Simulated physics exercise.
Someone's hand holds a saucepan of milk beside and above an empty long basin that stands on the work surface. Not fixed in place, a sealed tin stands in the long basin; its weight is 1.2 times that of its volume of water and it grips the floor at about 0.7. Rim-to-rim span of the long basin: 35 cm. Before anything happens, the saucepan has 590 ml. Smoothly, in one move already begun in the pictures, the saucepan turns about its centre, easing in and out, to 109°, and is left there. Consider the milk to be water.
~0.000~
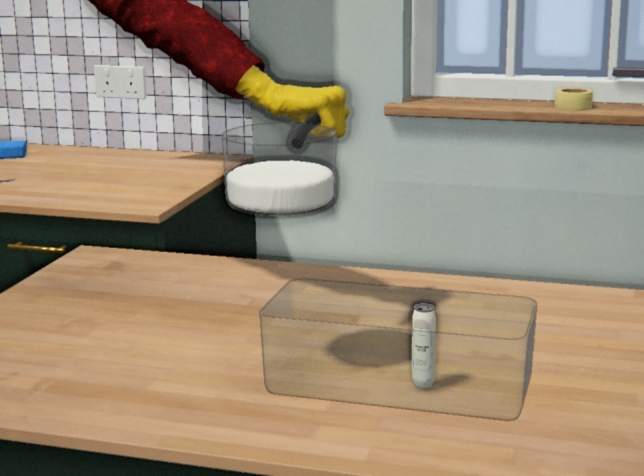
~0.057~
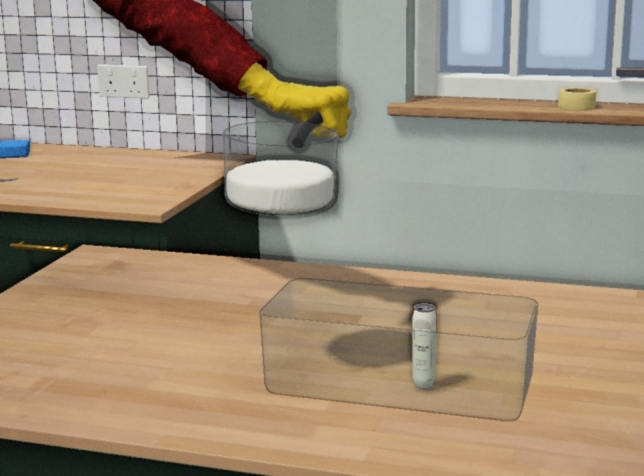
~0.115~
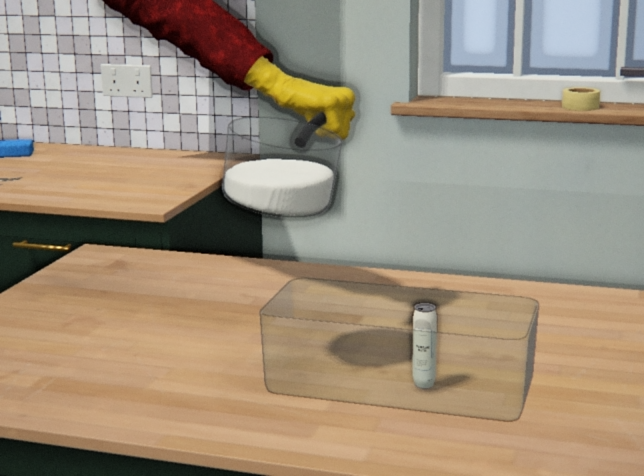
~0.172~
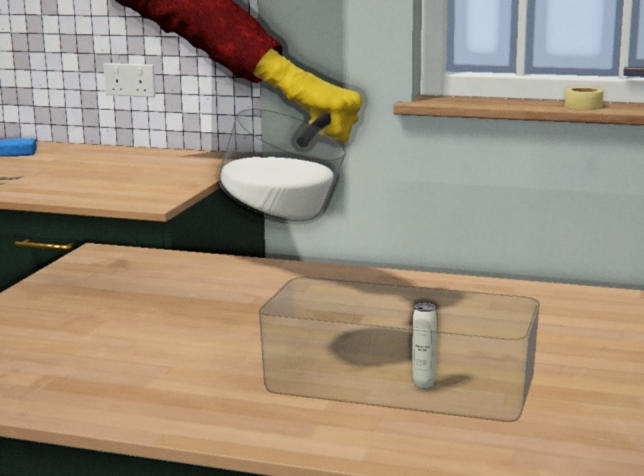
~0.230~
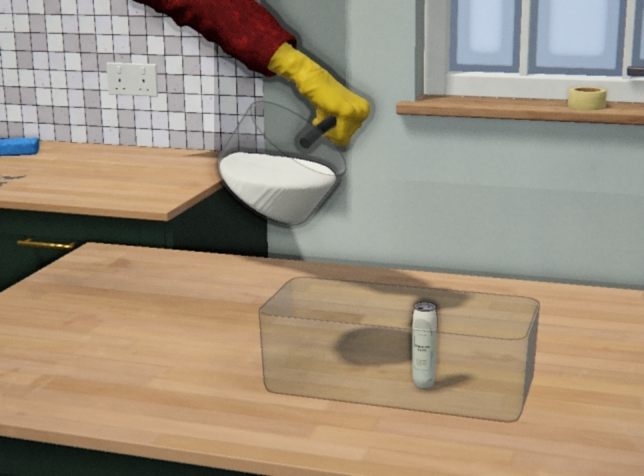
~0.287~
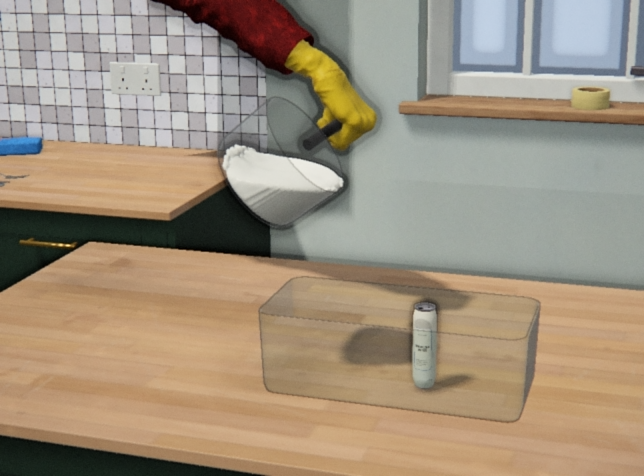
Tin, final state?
Odds are it weathers it.
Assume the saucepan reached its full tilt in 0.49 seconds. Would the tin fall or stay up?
After the tilt, the tin is still standing.
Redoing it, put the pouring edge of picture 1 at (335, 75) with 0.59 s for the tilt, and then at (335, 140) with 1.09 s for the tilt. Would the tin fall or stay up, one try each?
Run one: It does not tip. Run two: It does not tip.
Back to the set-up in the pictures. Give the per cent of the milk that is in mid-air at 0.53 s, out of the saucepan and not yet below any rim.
50 %.
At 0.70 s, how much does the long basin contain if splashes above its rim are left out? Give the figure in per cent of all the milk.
78 per cent, give or take a little.
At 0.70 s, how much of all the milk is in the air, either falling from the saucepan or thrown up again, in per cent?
Near 14 percent.
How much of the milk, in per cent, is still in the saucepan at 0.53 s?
30 %.
By 0.53 s the tilt is 106° and 30 per cent is still to pour; the tin stands where it began.
By 0.70 s the tilt is 109° and 9 per cent is still to pour; the tin stands where it began.
By 0.89 s the tilt is 109° and 1 per cent is still to pour; the tin stands where it began.
By 1.09 s the tilt is 109° and 0 per cent is still to pour; the tin stands where it began.
At rest the tin stands where it began.
